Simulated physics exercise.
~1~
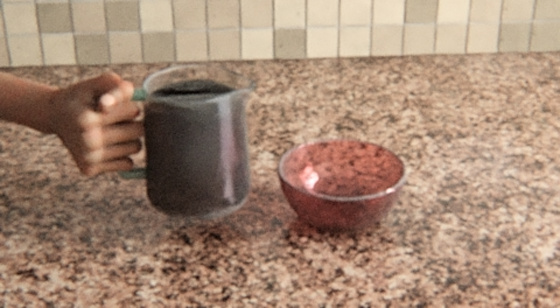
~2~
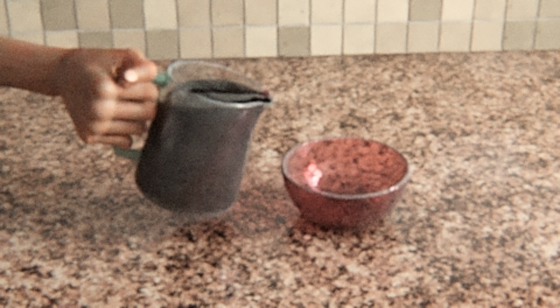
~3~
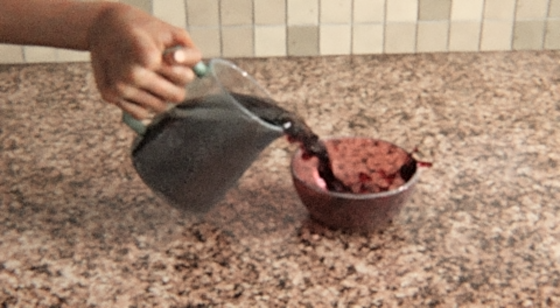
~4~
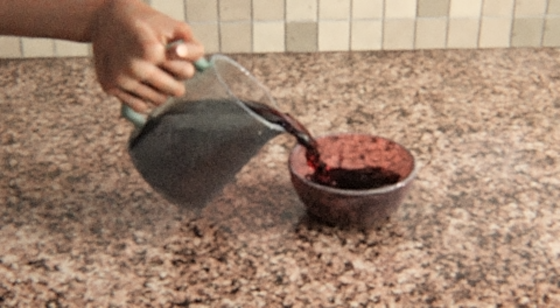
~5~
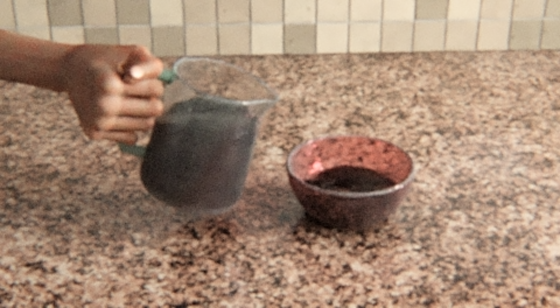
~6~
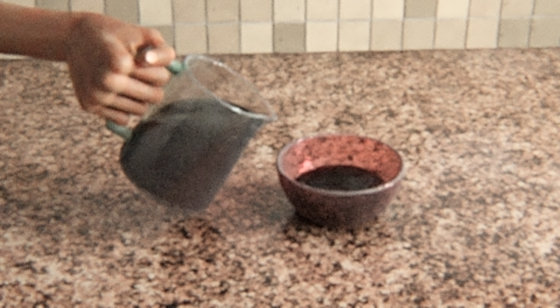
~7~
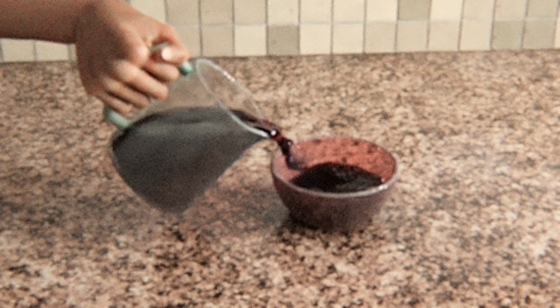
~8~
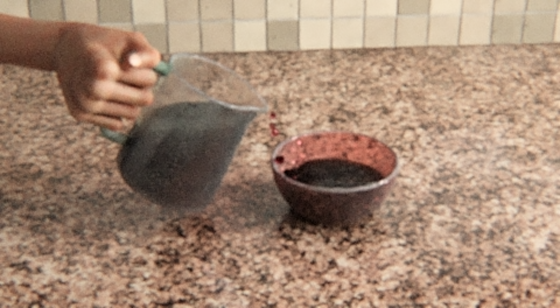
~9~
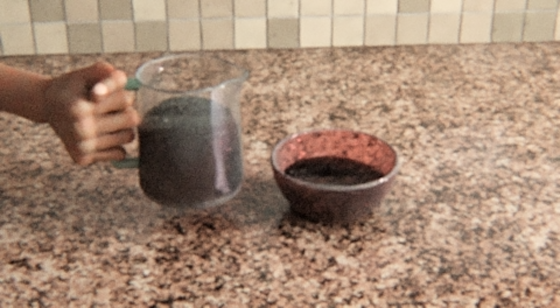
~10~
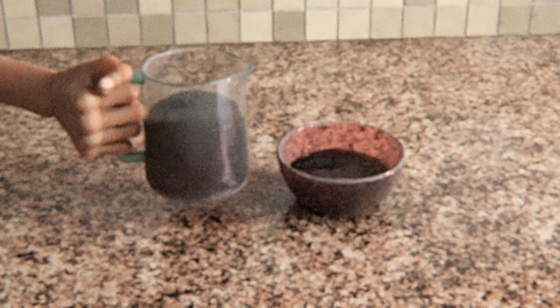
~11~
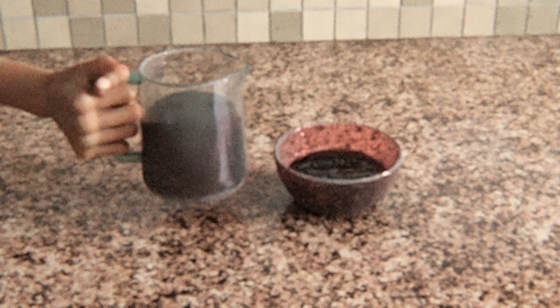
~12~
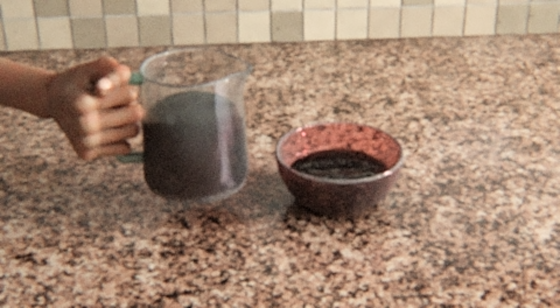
On a speckled worktop, a hand tips dark wine from a pitcher into a bowl twice, then levels it.
